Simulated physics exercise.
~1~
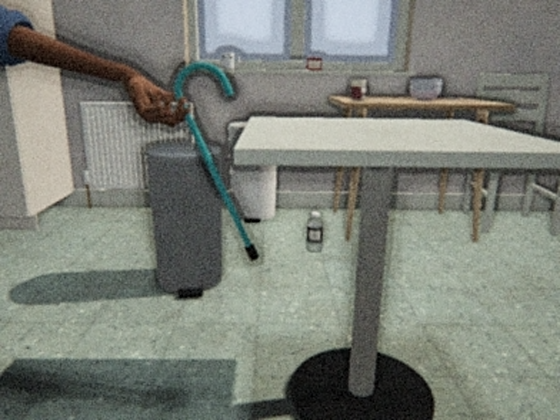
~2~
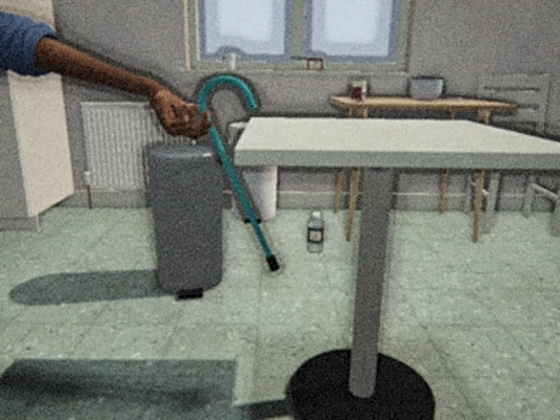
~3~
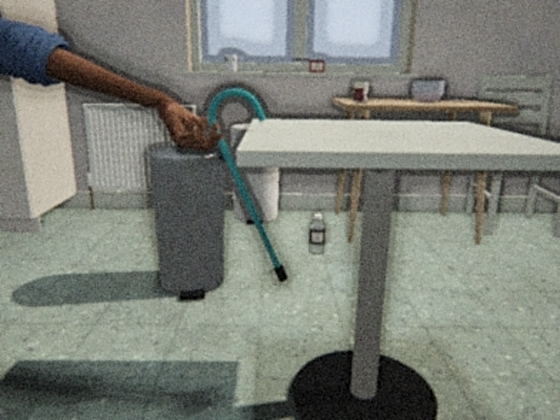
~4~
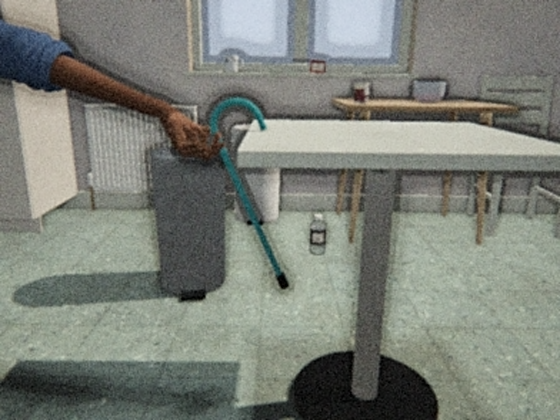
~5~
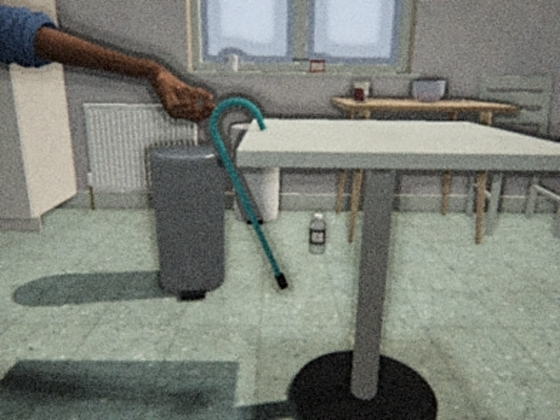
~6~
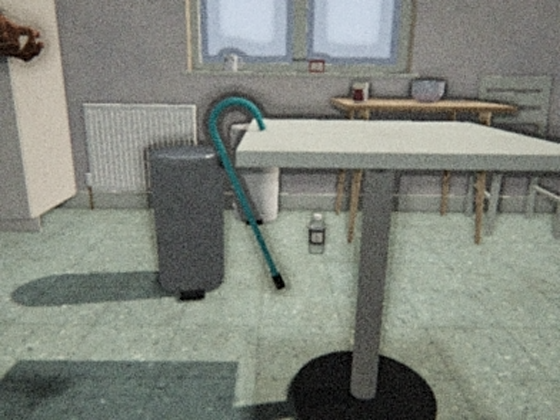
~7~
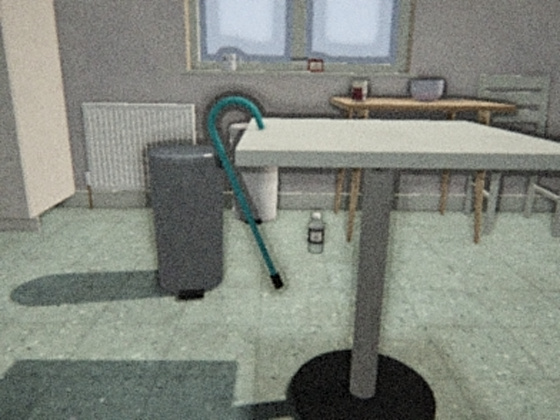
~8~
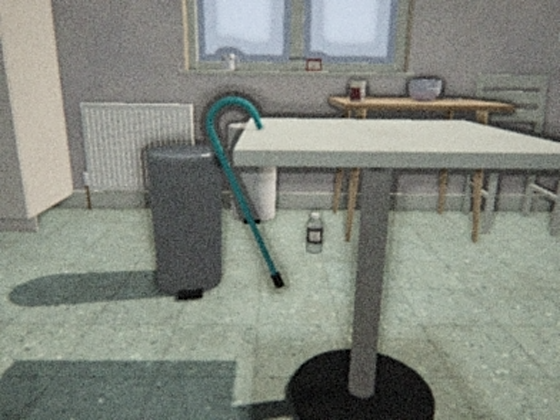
Turquoise cane being hooked over the end of a small table by a hand, which lets go and withdraws, leaving it hanging.
